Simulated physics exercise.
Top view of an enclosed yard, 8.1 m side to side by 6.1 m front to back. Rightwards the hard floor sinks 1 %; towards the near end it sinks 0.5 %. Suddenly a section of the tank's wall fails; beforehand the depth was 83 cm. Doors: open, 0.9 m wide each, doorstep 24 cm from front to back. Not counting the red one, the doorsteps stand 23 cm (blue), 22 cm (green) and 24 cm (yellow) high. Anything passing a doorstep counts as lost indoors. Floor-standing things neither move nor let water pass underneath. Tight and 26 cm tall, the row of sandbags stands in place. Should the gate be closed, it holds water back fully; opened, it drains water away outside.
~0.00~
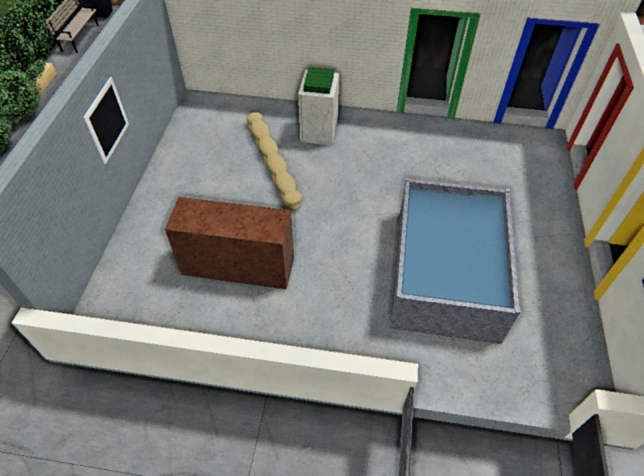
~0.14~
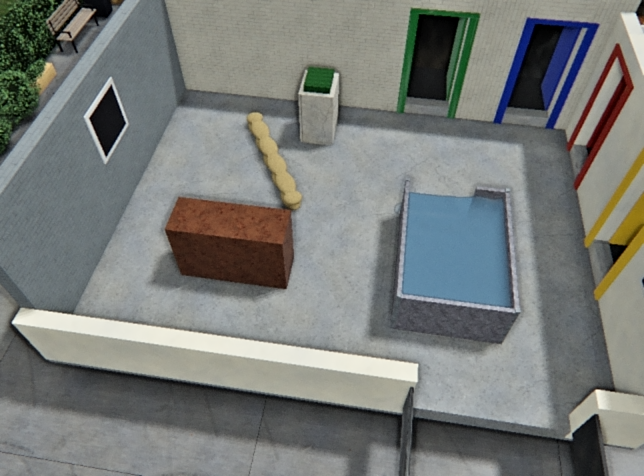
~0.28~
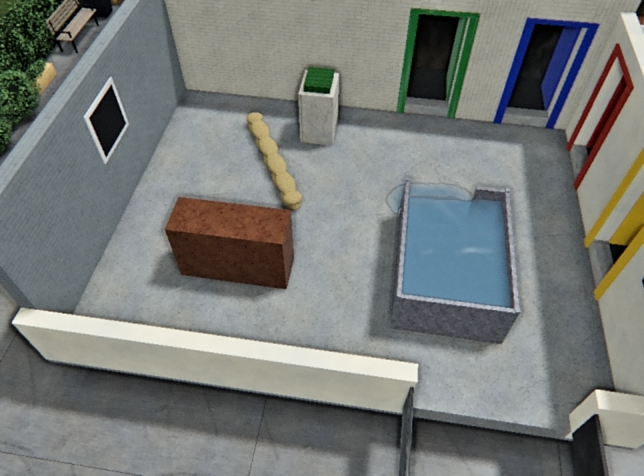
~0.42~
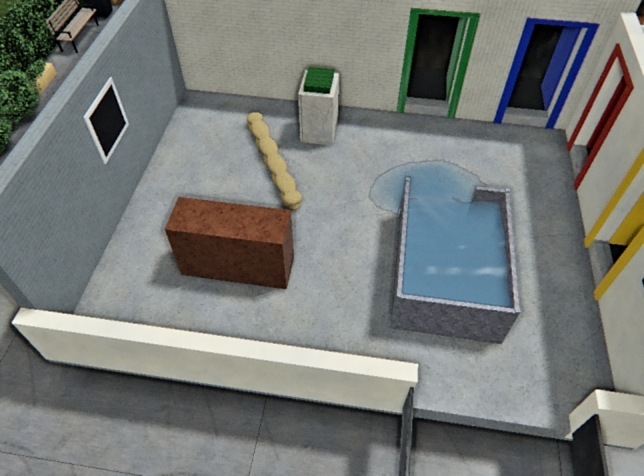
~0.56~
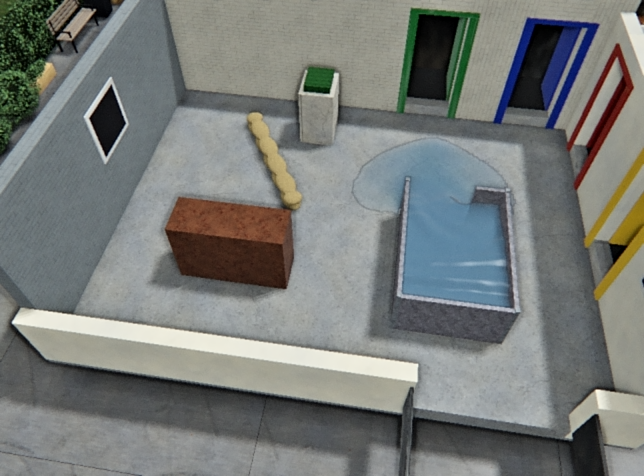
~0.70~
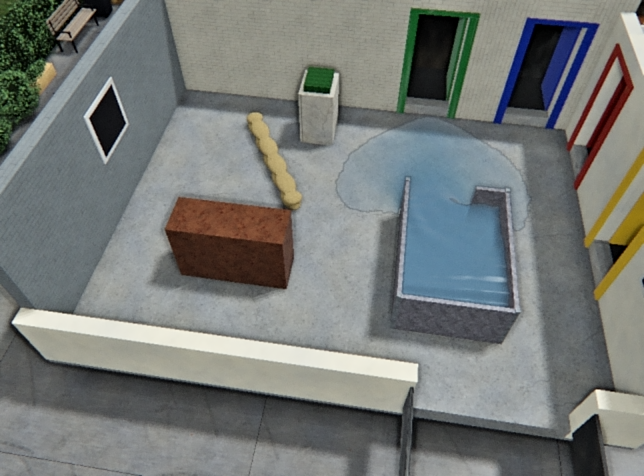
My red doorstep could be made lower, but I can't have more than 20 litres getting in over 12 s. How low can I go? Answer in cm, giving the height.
You could bring it down to roughly 16 cm.
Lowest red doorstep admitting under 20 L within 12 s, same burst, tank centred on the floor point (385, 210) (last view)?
20 cm or thereabouts.
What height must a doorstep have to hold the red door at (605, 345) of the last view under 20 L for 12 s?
Close to 7.5 cm at the least.
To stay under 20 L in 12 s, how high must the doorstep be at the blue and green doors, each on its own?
You'd want about 17 centimetres at blue and about 31 centimetres at green.
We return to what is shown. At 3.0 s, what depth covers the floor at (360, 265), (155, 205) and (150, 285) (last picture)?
Close to 0, 0 and 0 cm deep.
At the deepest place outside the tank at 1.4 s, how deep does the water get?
Max depth: Near 40 cm.
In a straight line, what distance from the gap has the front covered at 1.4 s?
Roughly 3.6 m.
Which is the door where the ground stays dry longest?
Last in order comes the yellow door.
After 1.4 s water covers 25 % of the floor, deepest (40 cm) near (431, 210); 2 cm at the red door, 0 litres in over its 20 cm doorstep.
After 3.0 s water covers 35 % of the floor, deepest (32 cm) near (549, 132); 19 cm at the red door, 0 litres in over its 20 cm doorstep.
After 12.0 s water covers 95 % of the floor, deepest (11 cm) near (609, 420); 8 cm at the red door, 4 litres in over its 20 cm doorstep.
At the red door as built, the water arrived by 1.4 s and peaked near 20 cm at 3.4 s.
With a doorstep of 13.5 cm, 43 litres would have come in within the 12 s; with 18 cm, 9 litres. So under 20 litres takes about 16 cm.
